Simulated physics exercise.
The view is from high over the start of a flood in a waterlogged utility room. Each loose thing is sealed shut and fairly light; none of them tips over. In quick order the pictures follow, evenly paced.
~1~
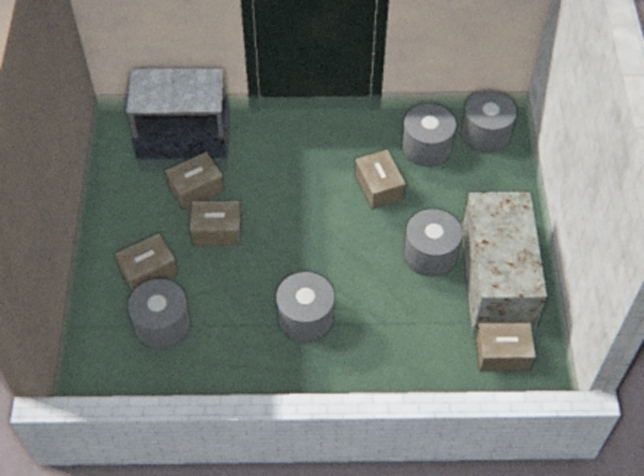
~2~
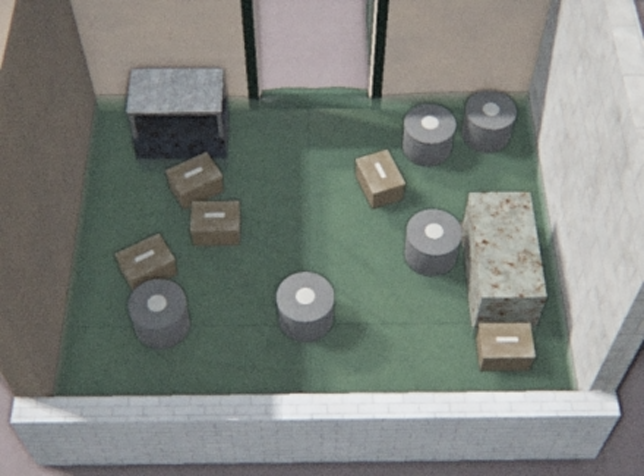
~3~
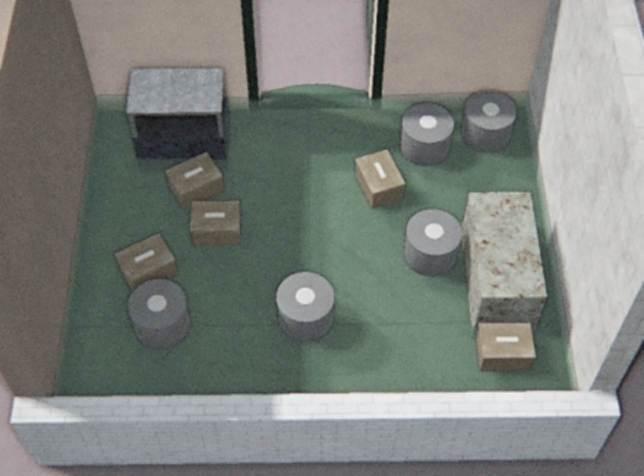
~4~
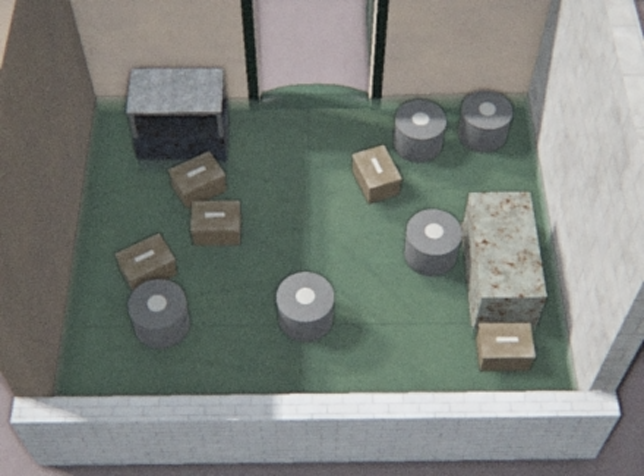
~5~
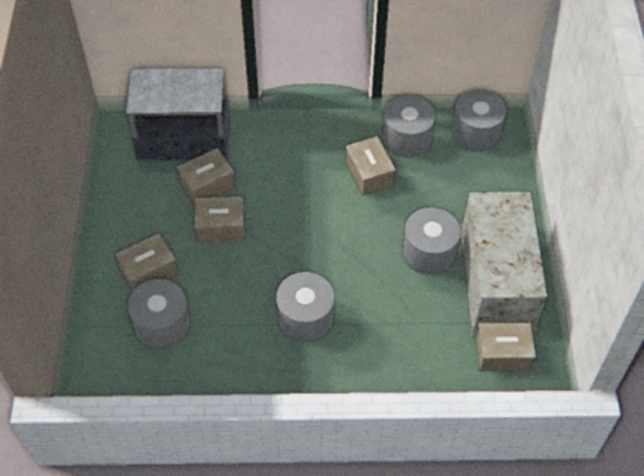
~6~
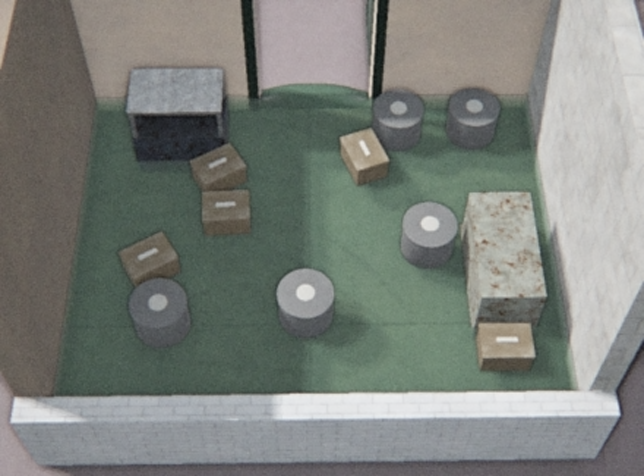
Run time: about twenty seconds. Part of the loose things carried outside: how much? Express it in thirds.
It comes to two thirds or above.
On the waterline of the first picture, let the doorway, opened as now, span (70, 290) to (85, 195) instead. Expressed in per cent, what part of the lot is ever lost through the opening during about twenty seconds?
About 60 %.
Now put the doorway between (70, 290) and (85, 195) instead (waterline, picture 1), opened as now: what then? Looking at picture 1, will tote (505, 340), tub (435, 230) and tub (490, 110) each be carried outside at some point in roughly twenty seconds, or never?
Retained - retained - retained.
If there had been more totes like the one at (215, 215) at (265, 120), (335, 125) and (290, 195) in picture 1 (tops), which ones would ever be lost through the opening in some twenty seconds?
Sure - one by one that's out of the room, then out of the room, then out of the room.
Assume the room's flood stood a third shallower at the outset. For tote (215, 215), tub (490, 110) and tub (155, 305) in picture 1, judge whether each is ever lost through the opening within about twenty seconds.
Listed as asked: Ends up outside, ends up outside, held inside.
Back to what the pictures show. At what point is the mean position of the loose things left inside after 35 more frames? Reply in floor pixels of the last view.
Around pixel (305, 215).
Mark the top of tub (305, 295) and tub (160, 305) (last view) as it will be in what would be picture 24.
Approximately (314, 223), then (179, 264).
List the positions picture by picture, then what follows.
A tub at (430, 123), afloat; a tote at (380, 171) floats; 0 of 10 have shifted, in the first picture.
A tub at (430, 123), afloat; a tote at (380, 171), afloat; 0 of 10 have shifted, in the second picture.
A tub at (428, 123) floats; a tote at (380, 171) floats; 0 of 10 have shifted, in the third picture.
A tub at (421, 119), afloat, close to its start; a tote at (377, 166), afloat, close to its start; 2 of 10 have shifted, in the fourth picture.
A tub at (410, 114), afloat, close to its start; a tote at (371, 158), afloat, close to its start; 5 of 10 have shifted, in the fifth picture.
A tub at (399, 108) floats, a stride from its start; a tote at (365, 149) floats, close to its start; 6 of 10 have shifted, in the sixth picture.
A moment on, 0 of 10 are out; 10 afloat.
Next, 4 of 10 are out; 6 afloat.
Later, 6 of 10 are out; 4 afloat.
In the end, 8 of 10 are out; 2 afloat.
